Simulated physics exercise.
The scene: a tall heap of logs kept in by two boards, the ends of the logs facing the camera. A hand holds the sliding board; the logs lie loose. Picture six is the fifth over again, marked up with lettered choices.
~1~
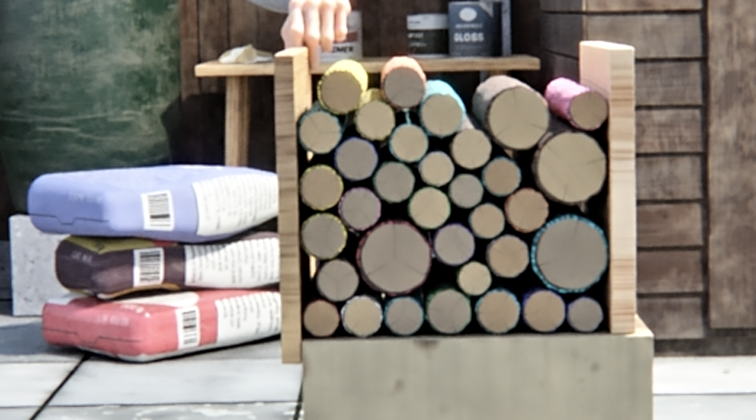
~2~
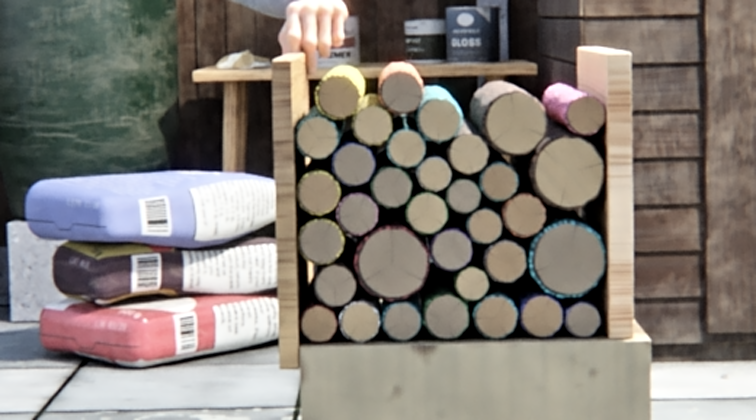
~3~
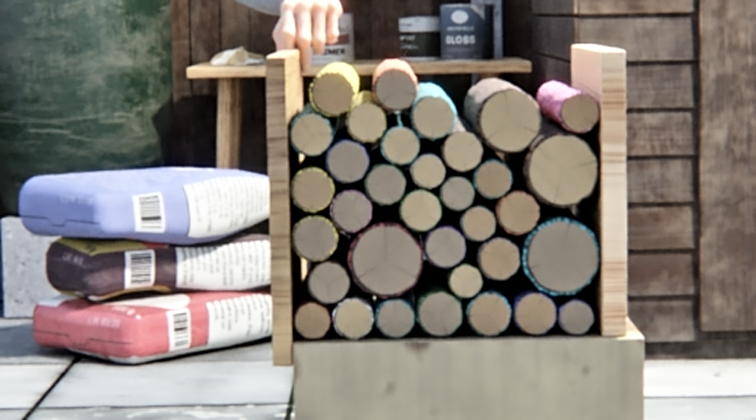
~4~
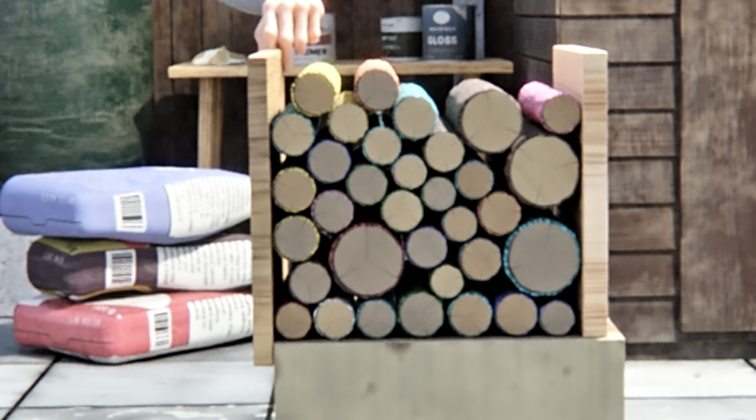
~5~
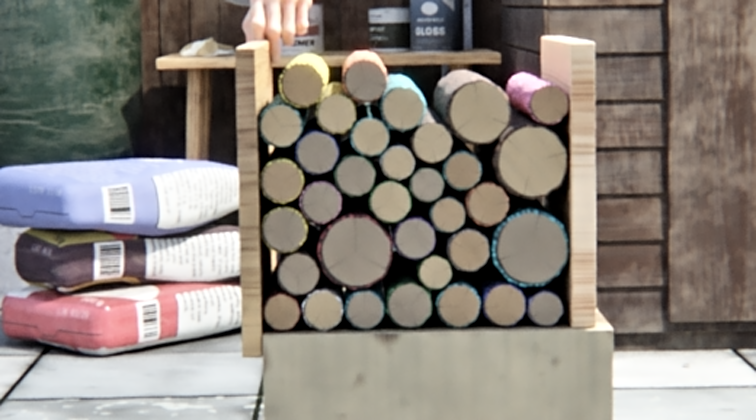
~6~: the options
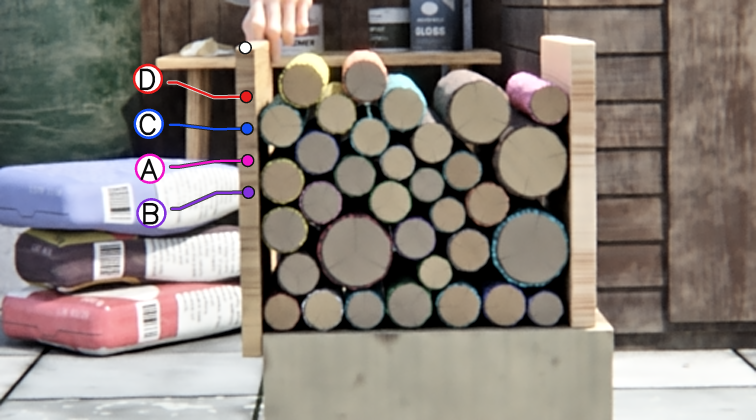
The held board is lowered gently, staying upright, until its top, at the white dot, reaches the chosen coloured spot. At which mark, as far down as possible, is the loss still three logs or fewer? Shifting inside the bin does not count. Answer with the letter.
Lower it to B and no more.
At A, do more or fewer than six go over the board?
At A, fewer than six.
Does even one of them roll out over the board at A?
At A: No.
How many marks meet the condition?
The number is four.
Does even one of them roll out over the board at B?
At B: Yes.
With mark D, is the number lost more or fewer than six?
At D, fewer than six.
On the marked copy, A at (248, 160); B at (249, 193); C at (247, 129); D at (247, 96); the white dot at (245, 48).
Taking B. A third of the way, top of the board (257, 115).
Two thirds of the way, top of the board (259, 190).
When it is over, top of the board (259, 192), two out over the board.
As for the rest, A none out over the board; C none out over the board; D none out over the board.
